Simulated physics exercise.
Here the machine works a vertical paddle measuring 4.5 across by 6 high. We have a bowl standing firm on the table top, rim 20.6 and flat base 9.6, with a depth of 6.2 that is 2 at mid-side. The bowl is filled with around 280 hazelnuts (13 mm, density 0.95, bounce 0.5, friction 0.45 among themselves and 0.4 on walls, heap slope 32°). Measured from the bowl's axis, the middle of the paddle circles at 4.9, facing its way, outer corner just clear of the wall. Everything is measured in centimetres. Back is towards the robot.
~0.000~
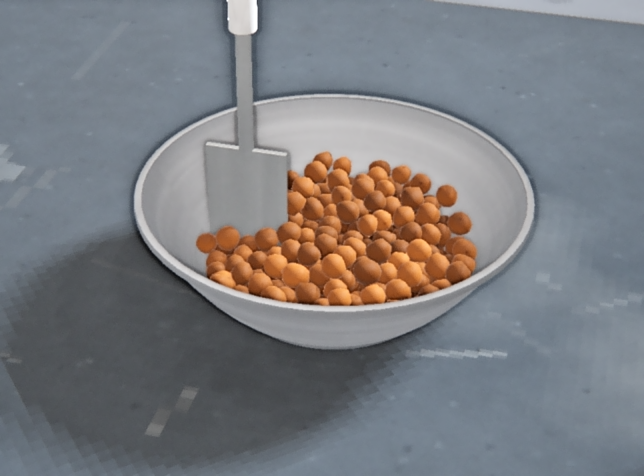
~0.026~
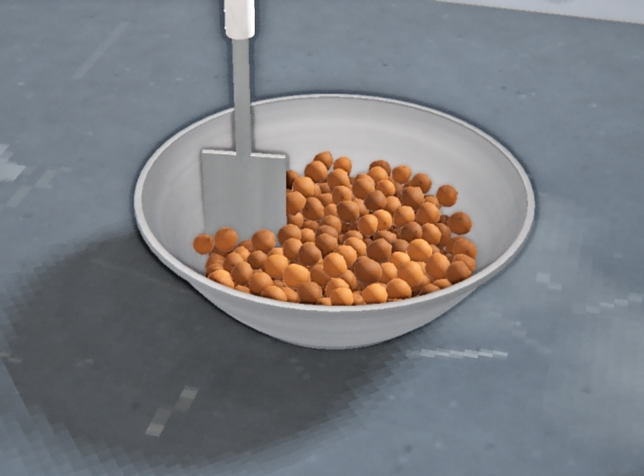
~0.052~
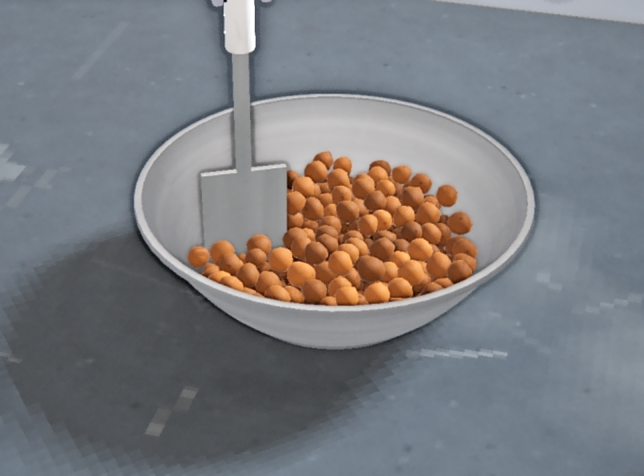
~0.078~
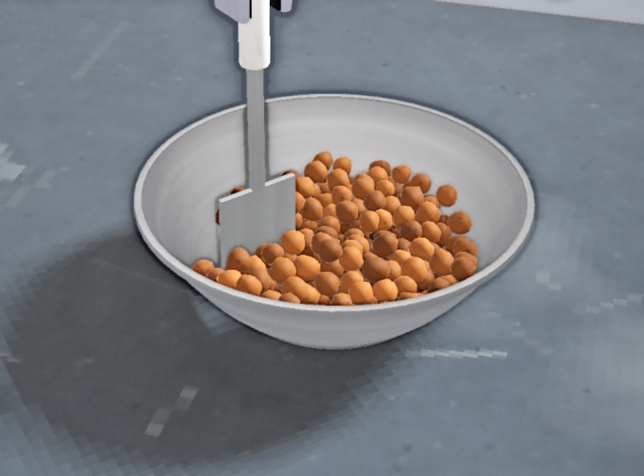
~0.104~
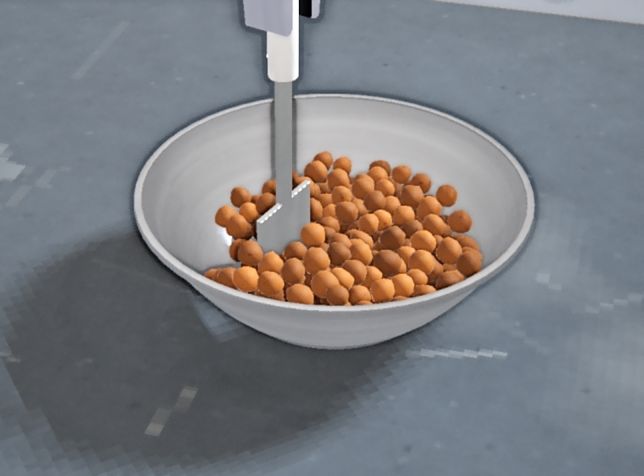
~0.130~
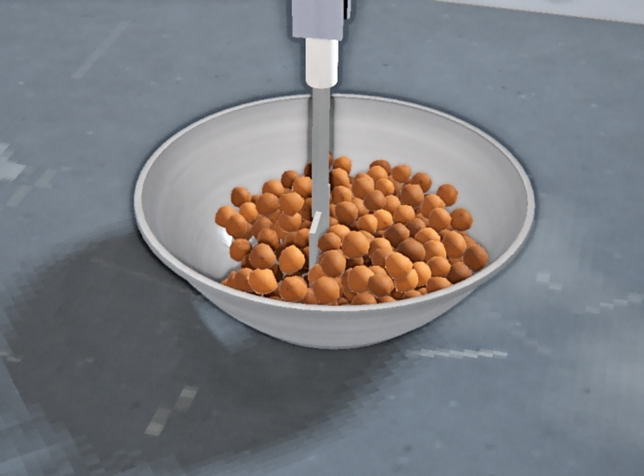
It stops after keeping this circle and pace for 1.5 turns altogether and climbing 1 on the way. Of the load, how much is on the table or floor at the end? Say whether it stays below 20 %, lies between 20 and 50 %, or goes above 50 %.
It lies between 20 and 50 %.
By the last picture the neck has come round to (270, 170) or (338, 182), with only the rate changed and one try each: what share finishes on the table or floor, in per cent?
Around 15 and 40 per cent respectively.
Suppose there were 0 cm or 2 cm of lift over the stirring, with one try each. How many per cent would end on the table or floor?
That gives about 40 per cent and 30 per cent, in order.
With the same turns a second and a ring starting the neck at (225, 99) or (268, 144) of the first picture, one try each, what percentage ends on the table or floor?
Roughly 20 % and 20 %.
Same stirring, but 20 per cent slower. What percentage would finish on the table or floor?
In that case it comes to around 25 percent.
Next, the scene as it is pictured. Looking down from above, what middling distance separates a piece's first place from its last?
Some 11 centimetres or so.
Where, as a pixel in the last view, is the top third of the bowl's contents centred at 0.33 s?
About (342, 136).
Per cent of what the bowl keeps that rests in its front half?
Roughly 50 percent of it.
After 0.33 s, 266° round, highest piece 10 above the table; 230 in the bowl, 21 on the table or floor, 24 in flight or on the tool.
After 0.53 s, 77° round, highest piece 8 above the table; 198 in the bowl, 66 on the table or floor, 11 in flight or on the tool.
After 0.82 s, 180° round, highest piece 5 above the table; 186 in the bowl, 89 on the table or floor.
After 1.52 s, 180° round, highest piece 5 above the table; 186 in the bowl, 89 on the table or floor.
In the end, 186 in the bowl, 89 on the table or floor. That is 32 % on the table or floor.
